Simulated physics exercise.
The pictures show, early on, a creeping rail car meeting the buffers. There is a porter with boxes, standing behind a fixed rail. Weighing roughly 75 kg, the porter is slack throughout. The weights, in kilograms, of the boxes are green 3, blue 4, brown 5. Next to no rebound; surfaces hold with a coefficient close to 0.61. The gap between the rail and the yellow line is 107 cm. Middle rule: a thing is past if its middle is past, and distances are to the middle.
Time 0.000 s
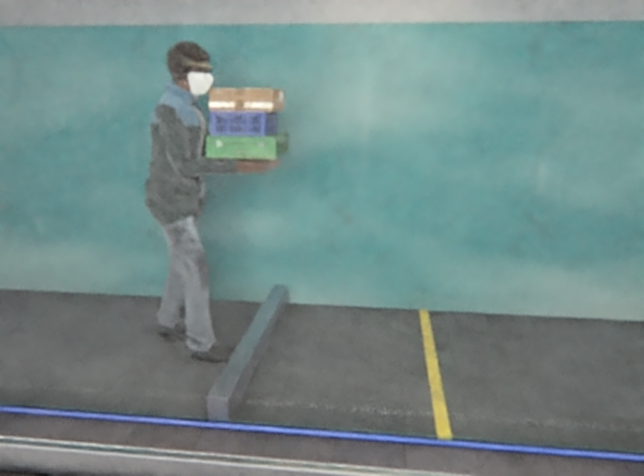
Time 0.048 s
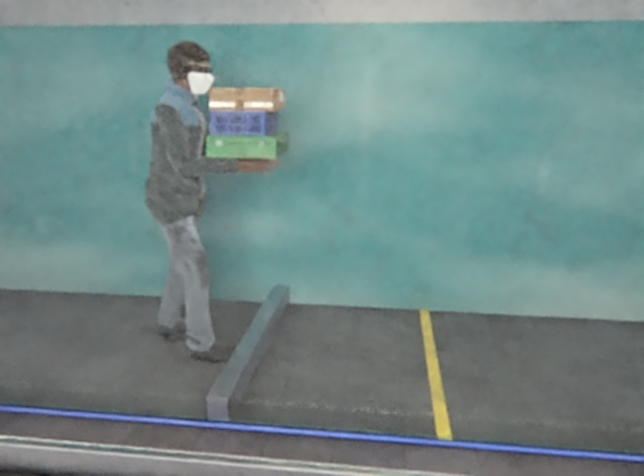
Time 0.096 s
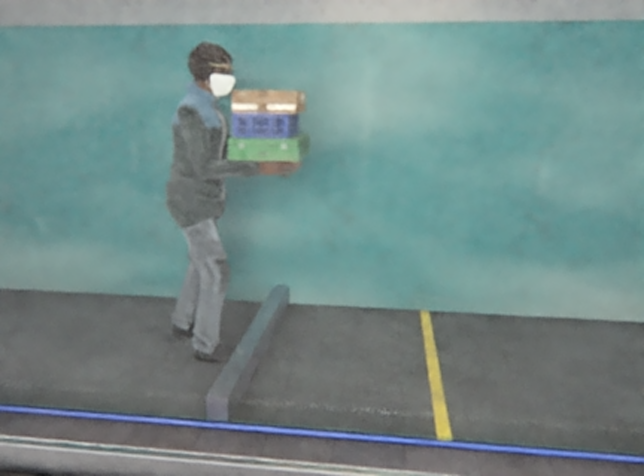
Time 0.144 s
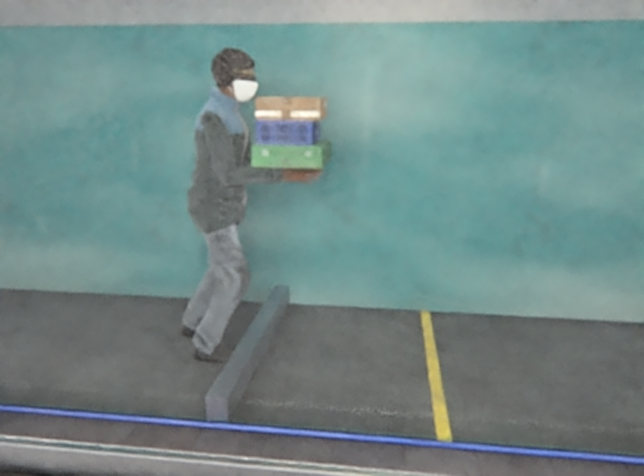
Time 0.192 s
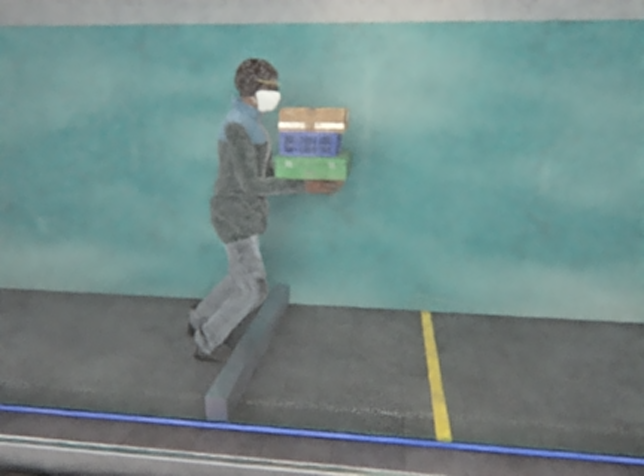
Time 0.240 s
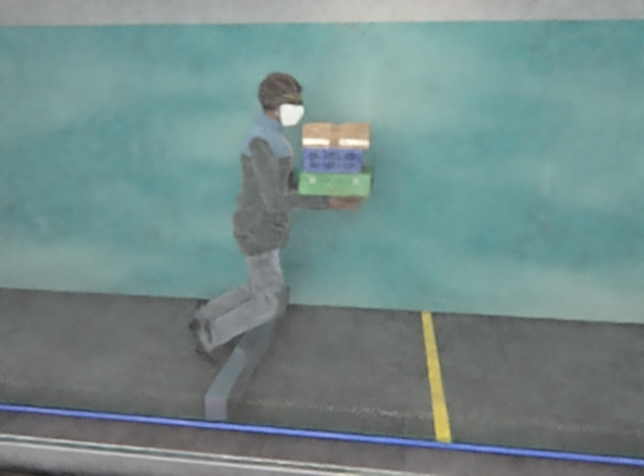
On a grey floor by a teal wall, a masked porter carrying stacked boxes leans rightward, knees bending and body sinking lower.
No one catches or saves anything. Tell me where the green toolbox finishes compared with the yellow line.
Final spot: Further than the line.
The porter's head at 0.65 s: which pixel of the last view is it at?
I'd put it somewhere around (499, 288).
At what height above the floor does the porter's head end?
Roughly 30 cm above the floor.
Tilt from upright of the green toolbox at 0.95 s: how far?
It is tilted about 0° from upright.
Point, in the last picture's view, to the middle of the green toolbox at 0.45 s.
It would sit at about pixel (432, 290) then.
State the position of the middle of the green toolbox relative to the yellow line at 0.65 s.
About 30 cm past it.
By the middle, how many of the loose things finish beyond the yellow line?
3 of them.
After 0.45 s the green toolbox is 3 cm short of the yellow line, tilted 10°, near (432, 290) in the last picture's view; the porter's head 36 cm short of the yellow line.
After 0.65 s the green toolbox is 30 cm past the yellow line, tilted 5°, near (488, 353) in the last picture's view.
After 0.95 s the green toolbox is 42 cm past the yellow line, tilted 0°, near (511, 360) in the last picture's view; the porter's head 56 cm past the yellow line.
At rest, 2.9 s, green toolbox crosses the yellow line; blue crate crosses the yellow line; brown parcel crosses the yellow line; porter's head crosses the yellow line.
